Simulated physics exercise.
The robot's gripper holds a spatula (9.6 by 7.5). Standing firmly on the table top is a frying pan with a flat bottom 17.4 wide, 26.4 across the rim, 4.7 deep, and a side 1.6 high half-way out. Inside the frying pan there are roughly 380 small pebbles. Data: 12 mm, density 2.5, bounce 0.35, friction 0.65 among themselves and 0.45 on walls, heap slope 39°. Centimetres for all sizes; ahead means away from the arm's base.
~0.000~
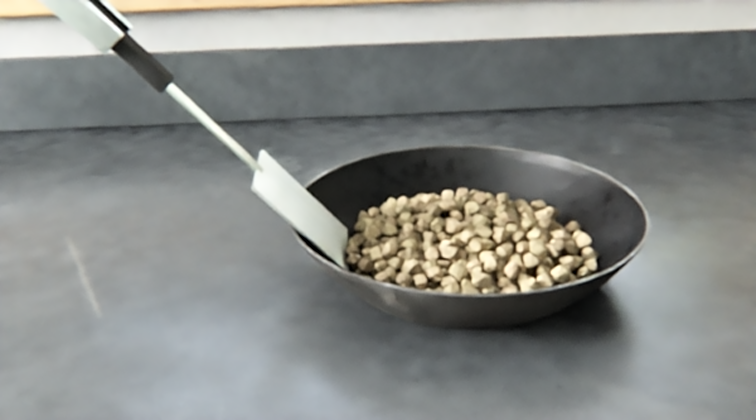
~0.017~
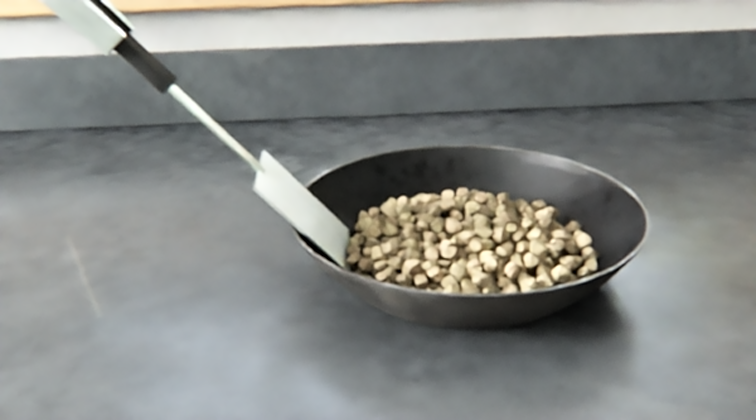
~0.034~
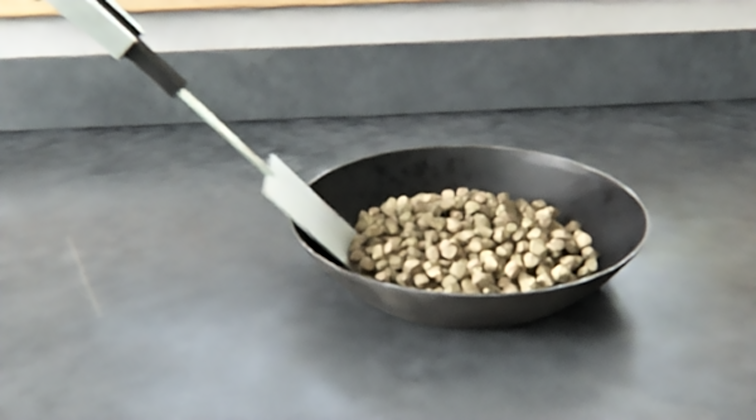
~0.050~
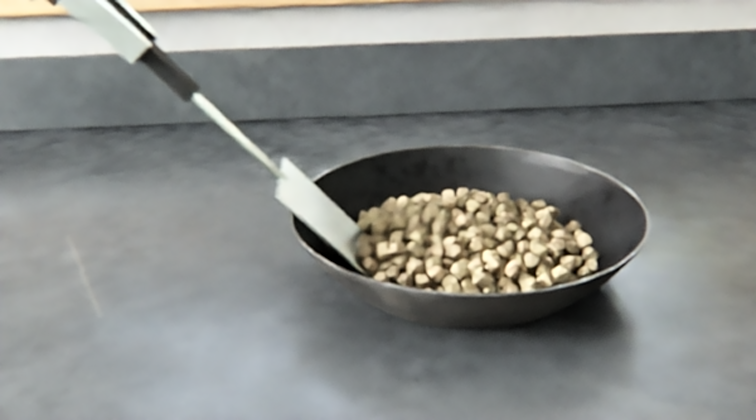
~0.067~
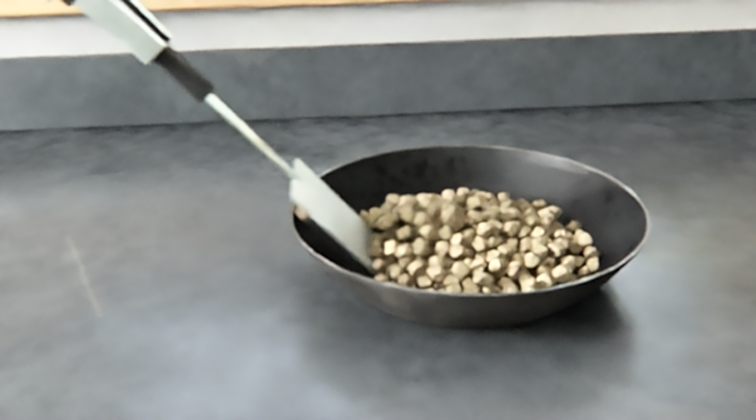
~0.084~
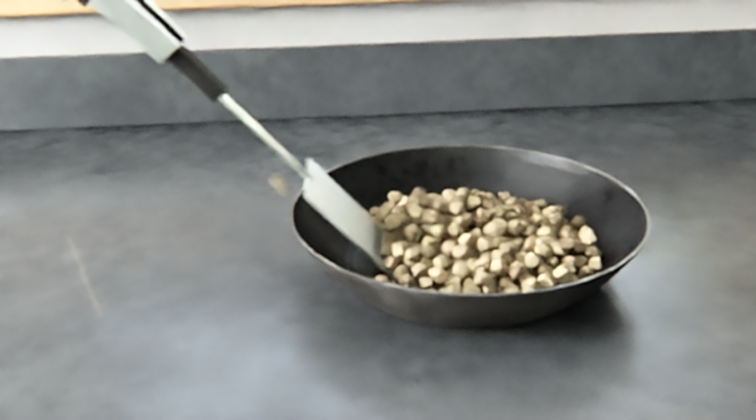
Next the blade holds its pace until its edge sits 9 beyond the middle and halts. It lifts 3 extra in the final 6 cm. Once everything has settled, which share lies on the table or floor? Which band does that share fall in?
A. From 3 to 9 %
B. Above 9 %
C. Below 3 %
(B) Above 9 %.
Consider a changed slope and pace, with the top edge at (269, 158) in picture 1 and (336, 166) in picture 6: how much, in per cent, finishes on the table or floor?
It comes to something like 25 %, give or take.
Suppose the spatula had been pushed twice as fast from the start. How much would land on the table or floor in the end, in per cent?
I'd say close to 35 per cent.
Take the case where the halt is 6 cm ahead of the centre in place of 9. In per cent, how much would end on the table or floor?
Then around 0 per cent.
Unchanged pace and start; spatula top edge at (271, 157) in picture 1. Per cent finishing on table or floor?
20 percent or so.
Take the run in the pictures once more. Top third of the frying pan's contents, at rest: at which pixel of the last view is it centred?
Roughly (585, 223).
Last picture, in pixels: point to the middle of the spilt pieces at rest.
Centre of the spill: Approx. (703, 254).
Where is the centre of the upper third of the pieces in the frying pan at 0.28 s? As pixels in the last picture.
About pixel (561, 207).
By 0.18 s, sloping 49°, highest piece 16 above the table; 381 in the frying pan, 1 on the blade or in flight.
By 0.28 s, sloping 49°, highest piece 14 above the table; 381 in the frying pan, 1 on the blade or in flight.
By 0.53 s, sloping 49°, highest piece 7 above the table; 329 in the frying pan, 40 on the table or floor, 13 on the blade or in flight.
By 1.58 s, sloping 49°, highest piece 6 above the table; 327 in the frying pan, 55 on the table or floor.
Final count, 327 in the frying pan, 55 on the table or floor. That is 14 % on the table or floor.
